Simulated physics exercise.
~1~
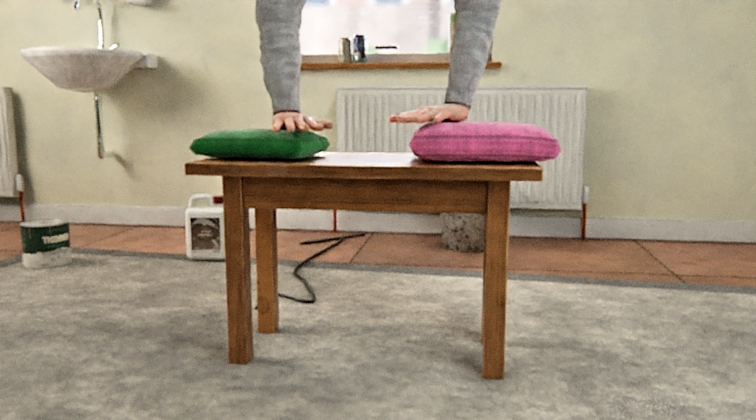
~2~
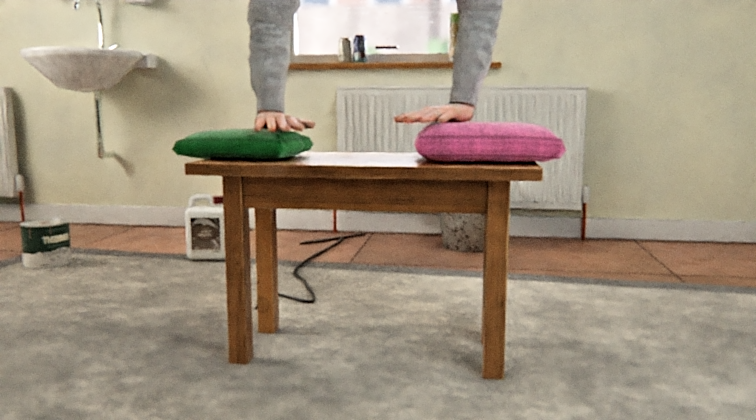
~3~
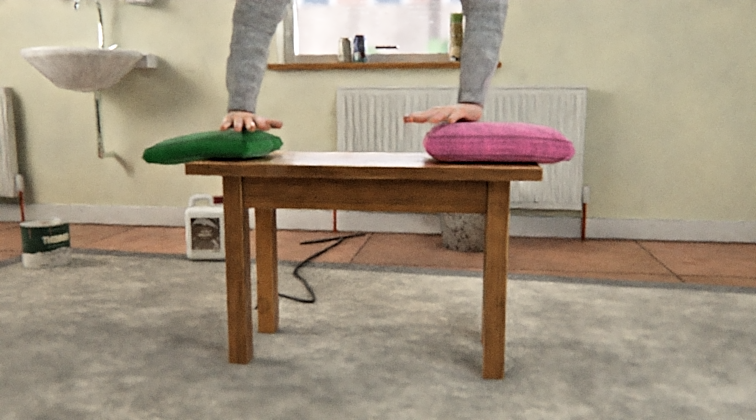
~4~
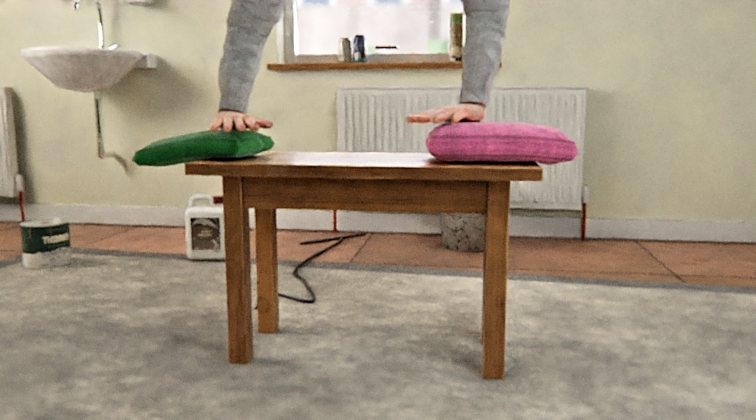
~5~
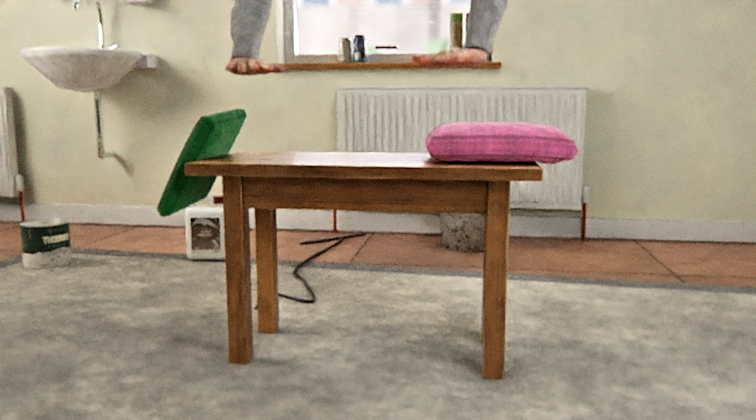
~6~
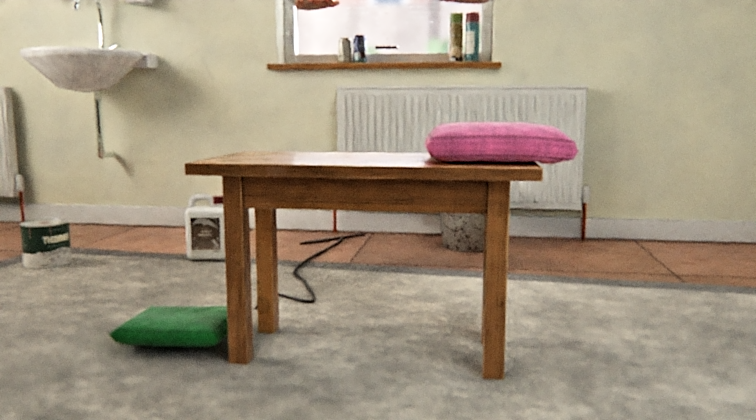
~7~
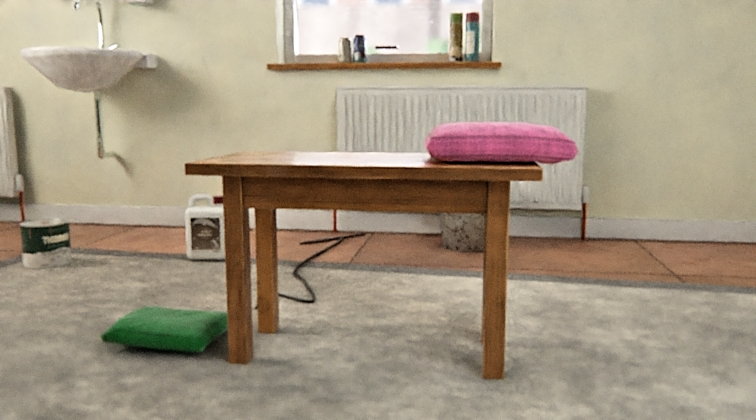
A green rice sack and a pink soft bag lie on a wooden side table, each under one of a person's hands. The hands slide them apart, the green sack moving left until it juts over the table's end and the pink bag shifting a little to the right. Then the hands let go and lift away. The green sack tips steeply over the left edge and falls to the floor. It ends lying flat beside the table leg, while the pink bag stays still on top near the right end.
